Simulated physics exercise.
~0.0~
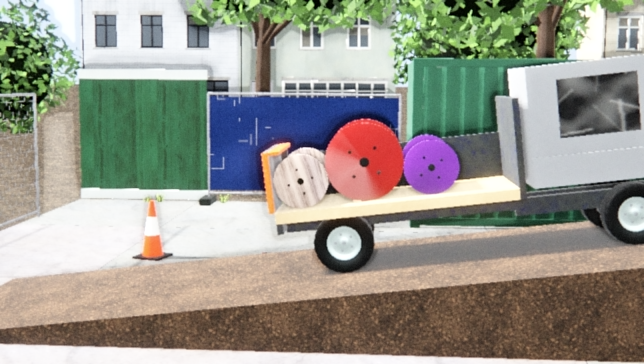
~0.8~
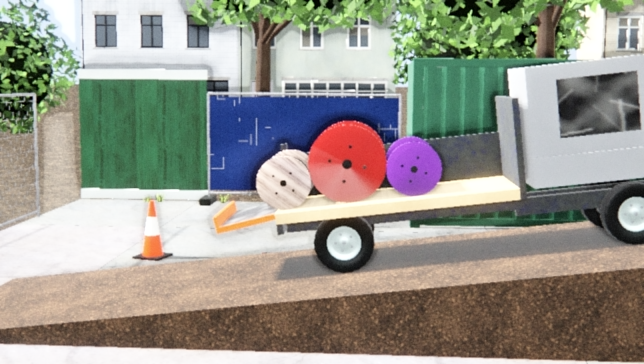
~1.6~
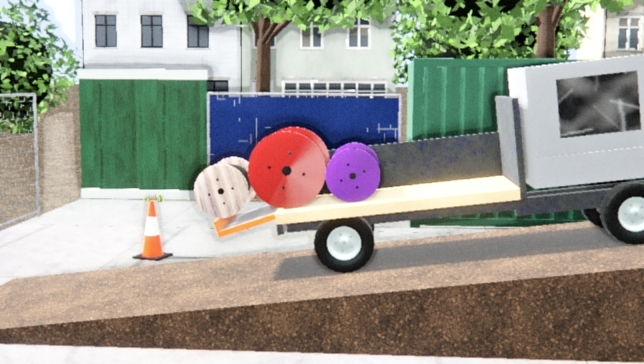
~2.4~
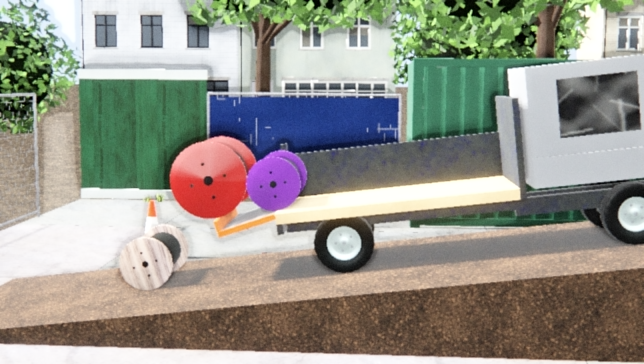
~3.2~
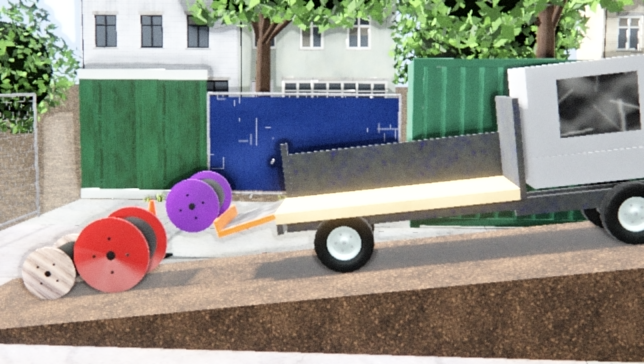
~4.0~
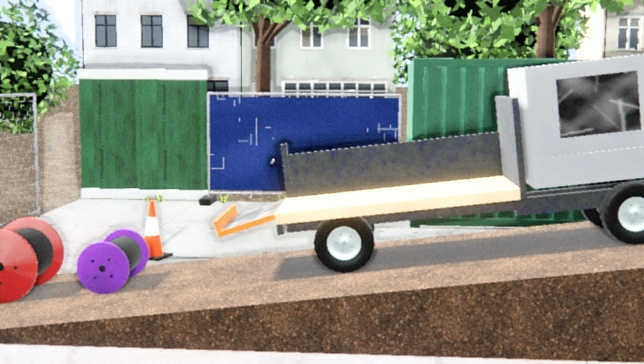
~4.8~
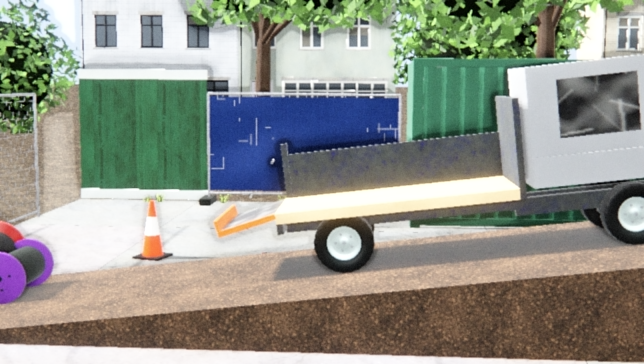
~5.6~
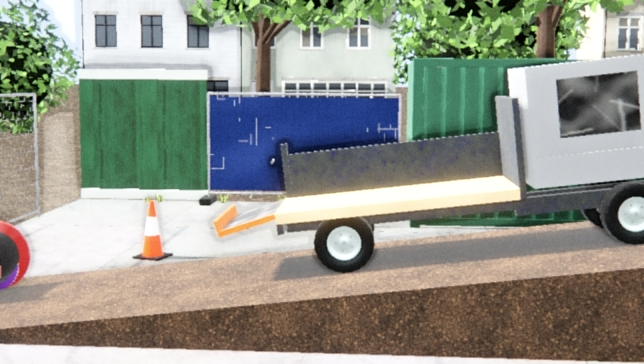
Pick-up parked on a slope dropping its tailgate, three cable reels rolling left off the bed and down the ground past a cone.
